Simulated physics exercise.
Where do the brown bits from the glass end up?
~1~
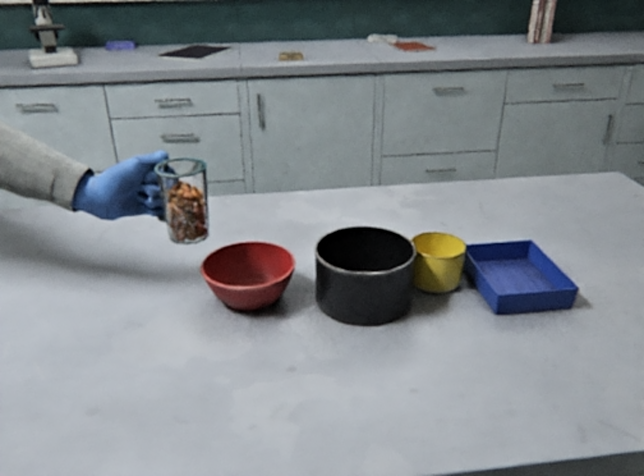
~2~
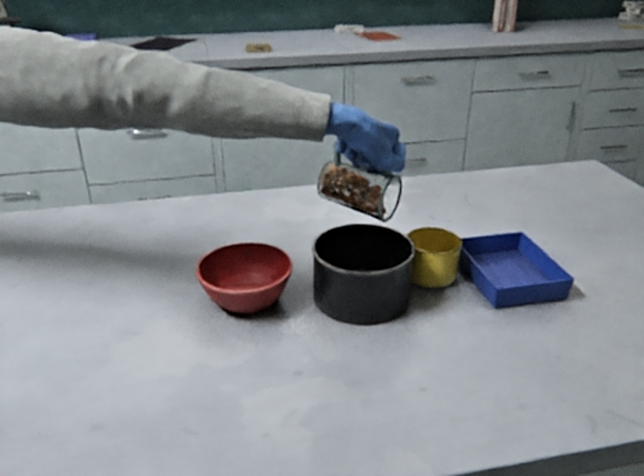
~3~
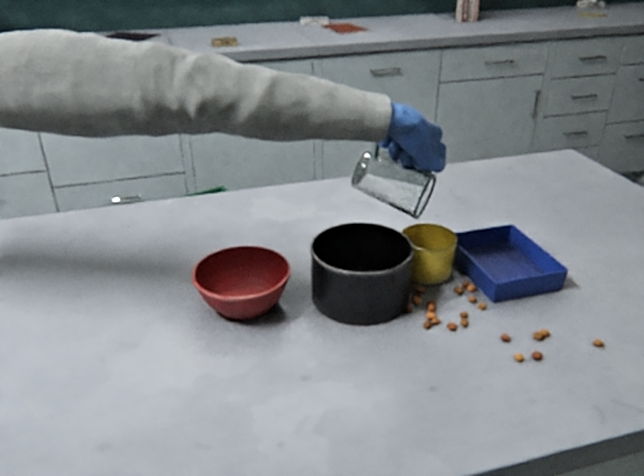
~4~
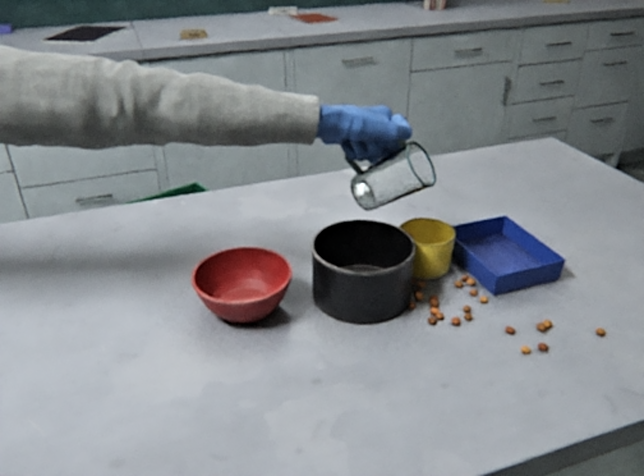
Most of them end up in the yellow dish, and a fair share lies scattered on the table. The glass is left empty, and the red bowl, black pot and blue tin get none.
